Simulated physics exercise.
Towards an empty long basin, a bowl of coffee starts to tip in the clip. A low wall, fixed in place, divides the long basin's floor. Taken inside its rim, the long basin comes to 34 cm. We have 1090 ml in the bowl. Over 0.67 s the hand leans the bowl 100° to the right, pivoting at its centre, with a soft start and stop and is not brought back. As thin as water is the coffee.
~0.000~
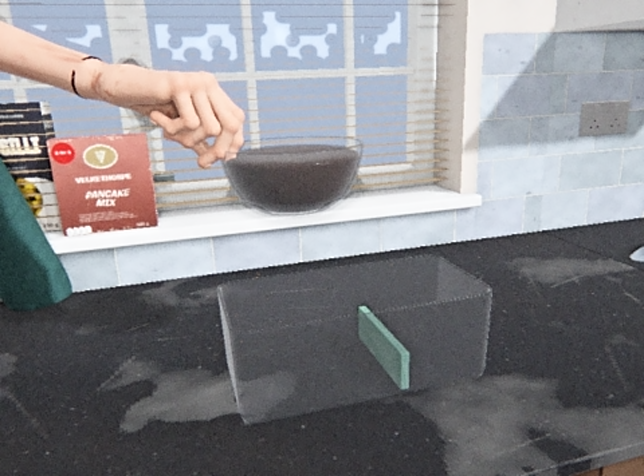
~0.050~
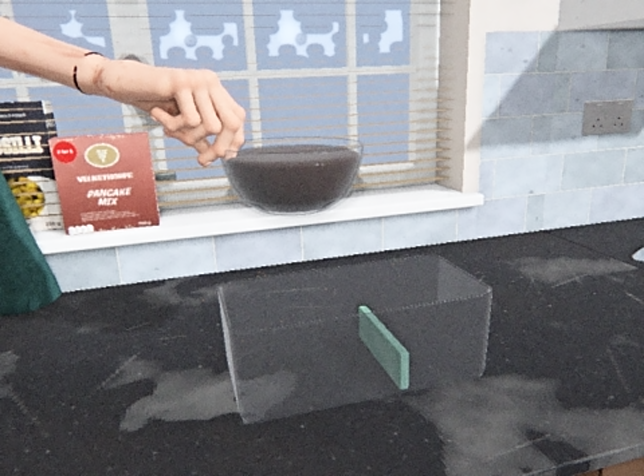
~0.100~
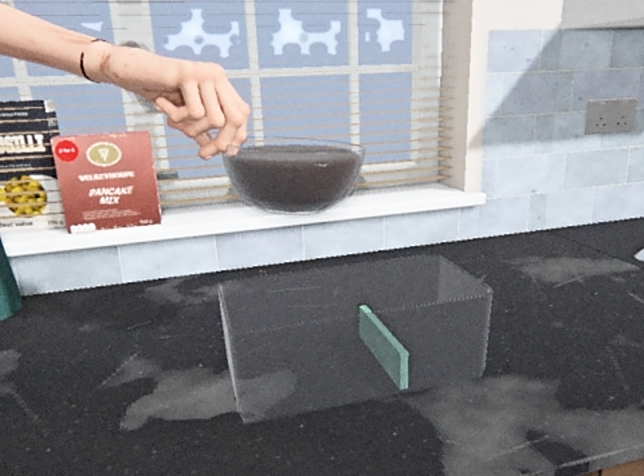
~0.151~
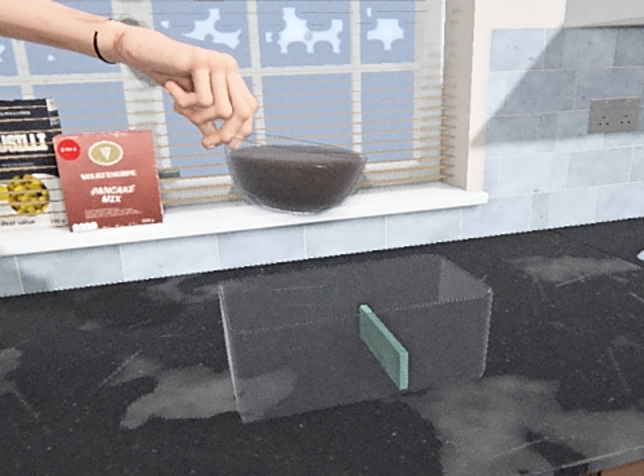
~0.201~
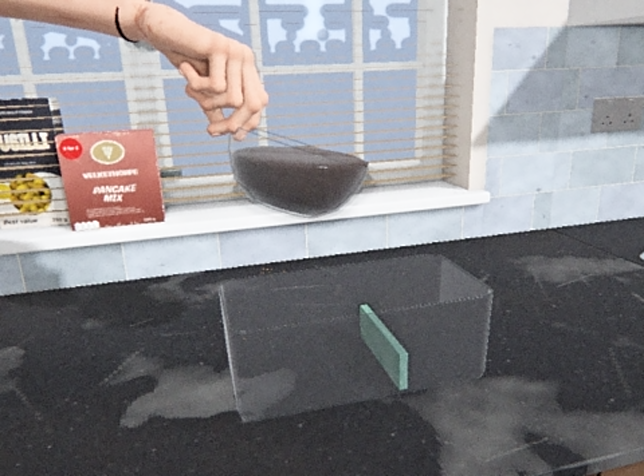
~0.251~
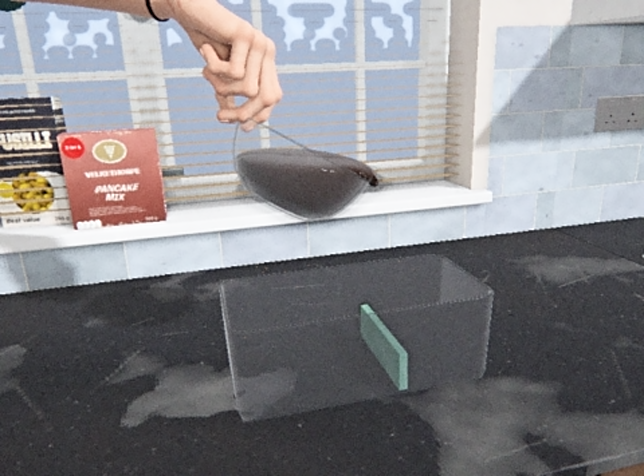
A hand tilts a glass bowl of dark coffee rightward above an empty clear basin.
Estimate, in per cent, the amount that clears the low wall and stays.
Roughly 60 percent.
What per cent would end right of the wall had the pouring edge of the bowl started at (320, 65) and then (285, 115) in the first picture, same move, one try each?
I'd expect close to 45 per cent and then close to 10 per cent.
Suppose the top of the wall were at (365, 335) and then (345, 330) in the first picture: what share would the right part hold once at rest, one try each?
I'd put it at about 70 per cent for the first and about 85 per cent for the second.
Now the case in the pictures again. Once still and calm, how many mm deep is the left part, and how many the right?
I'd expect close to 12 mm on the left and close to 34 mm on the right.
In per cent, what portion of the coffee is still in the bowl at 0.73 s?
Near 1 percent, more or less.
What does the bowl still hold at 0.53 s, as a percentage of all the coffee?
At that time about 16 in a hundred parts are still held.
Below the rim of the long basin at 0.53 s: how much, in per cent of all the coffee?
Fraction in basin: Approx. 38%.
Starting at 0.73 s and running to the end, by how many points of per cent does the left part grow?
I'd put it near 16 percent.
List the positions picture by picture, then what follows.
In the first picture, tilt 0°; pouring edge (358, 141); surface from (222, 159) to (354, 149); the long basin's rim runs from (224, 308) to (463, 272); the wall's top is at (381, 329).
In the second picture, tilt 1°; pouring edge (359, 143); surface from (223, 158) to (355, 150).
In the third picture, tilt 5°; pouring edge (360, 148); surface from (224, 156) to (356, 152).
In the fourth picture, tilt 12°; pouring edge (362, 156); surface from (227, 154) to (359, 155).
In the fifth picture, tilt 21°; pouring edge (364, 167); surface from (231, 154) to (360, 160); 2 per cent is over the edge.
In the sixth picture, tilt 31°; pouring edge (363, 180); surface from (235, 157) to (354, 168); 7 per cent is over the edge.
After 0.53 s the tilt is 89° and 17 per cent is still to pour, 0 is left of the wall and 38 right of it.
After 0.73 s the tilt is 100° and 1 per cent is still to pour, 20 is left of the wall and 59 right of it.
After 0.94 s the tilt is 100° and 0 per cent is still to pour, 29 is left of the wall and 67 right of it.
After 1.17 s the tilt is 100° and 0 per cent is still to pour, 35 is left of the wall and 60 right of it.
In the end 35 per cent lies left of the wall, 60 right of it and 4 outside.
